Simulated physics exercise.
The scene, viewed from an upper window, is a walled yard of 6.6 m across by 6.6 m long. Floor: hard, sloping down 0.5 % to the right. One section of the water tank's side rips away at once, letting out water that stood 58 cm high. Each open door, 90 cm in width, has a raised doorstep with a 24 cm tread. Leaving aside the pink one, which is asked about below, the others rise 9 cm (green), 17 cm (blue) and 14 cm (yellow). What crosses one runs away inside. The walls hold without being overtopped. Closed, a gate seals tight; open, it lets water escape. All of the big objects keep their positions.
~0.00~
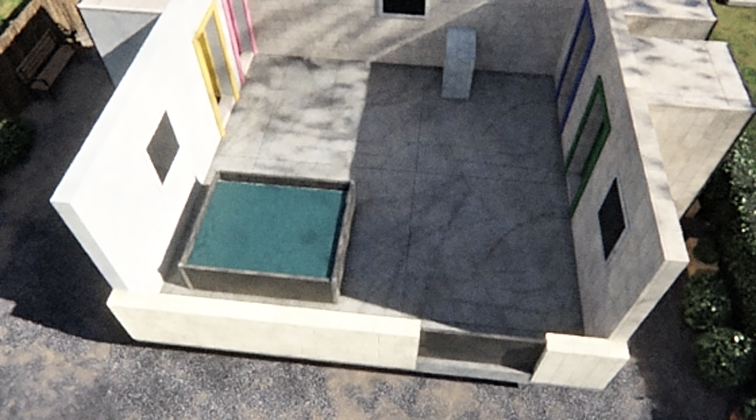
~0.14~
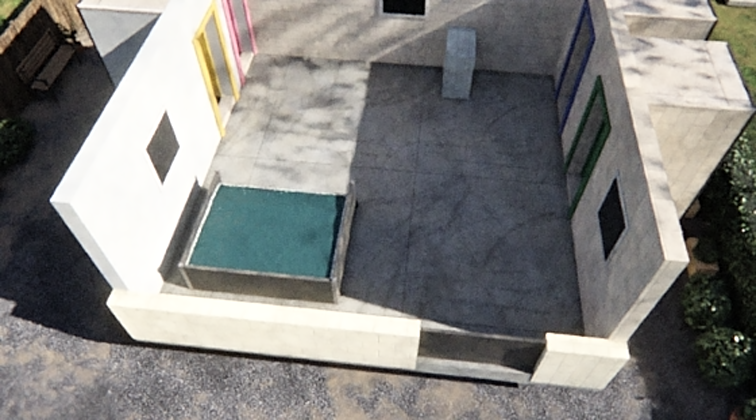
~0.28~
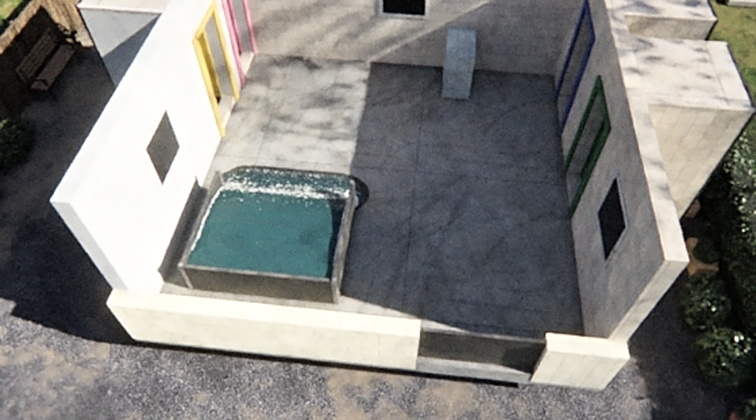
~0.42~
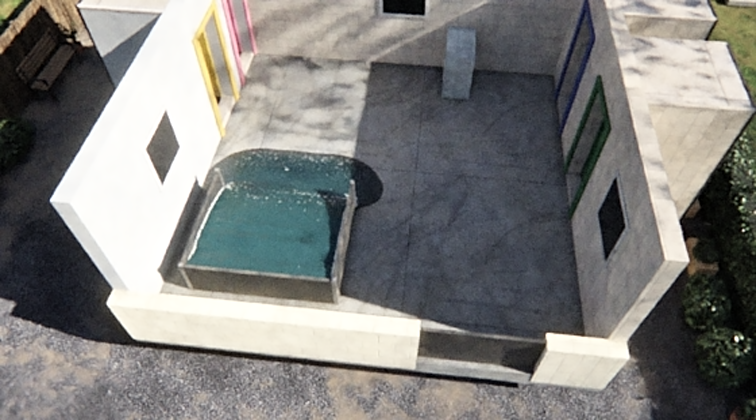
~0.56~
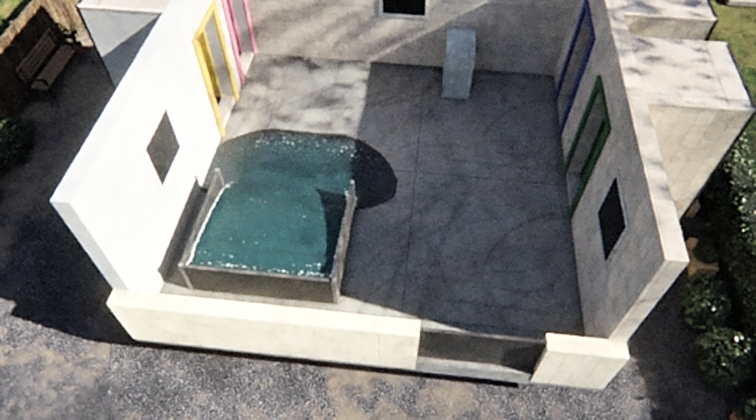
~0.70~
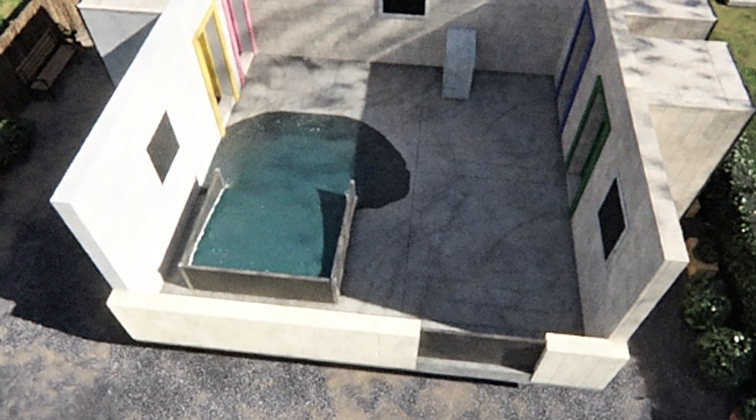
Water pours from the far side of the tank and spreads across the walled yard.
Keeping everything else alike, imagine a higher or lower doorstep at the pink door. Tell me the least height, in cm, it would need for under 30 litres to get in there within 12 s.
You would need roughly 23 cm.
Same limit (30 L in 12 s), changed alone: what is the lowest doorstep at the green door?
At the green door it takes roughly 6.5 centimetres.
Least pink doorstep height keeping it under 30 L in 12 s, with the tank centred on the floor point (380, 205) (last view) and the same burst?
Some 23 cm.
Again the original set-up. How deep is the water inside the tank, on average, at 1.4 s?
About 28 centimetres.
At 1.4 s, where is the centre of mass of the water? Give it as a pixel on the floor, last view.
The water is centred around (292, 190) in the last picture's pixels.
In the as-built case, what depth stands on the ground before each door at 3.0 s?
Lab note, depth in cm: Green 0; blue 0; yellow 11; pink 23.
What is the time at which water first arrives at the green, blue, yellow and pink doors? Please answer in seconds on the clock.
Reading them off: Green 5.0 s, then blue 3.6 s, then yellow 0.8 s, then pink 1.4 s.
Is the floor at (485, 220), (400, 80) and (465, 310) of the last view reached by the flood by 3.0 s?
So the three spots come out spared, swamped, spared, in that order.
After 1.4 s water covers 40 % of the floor, deepest (22 cm) near (320, 195); 3 cm at the pink door, 0 litres in over its 9 cm doorstep.
After 3.0 s water covers 50 % of the floor, deepest (32 cm) near (441, 70); 23 cm at the pink door, 60 litres in over its 9 cm doorstep.
After 12.0 s water covers 100 % of the floor, deepest (10 cm) near (277, 331); 3 cm at the pink door, 170 litres in over its 9 cm doorstep.
At the pink door as built, the water arrived by 1.4 s and peaked near 26 cm at 3.2 s.
With a doorstep of 19.5 cm, 50 litres would have come in within the 12 s; with 26 cm, 17 litres. So under 30 litres takes about 23 cm.
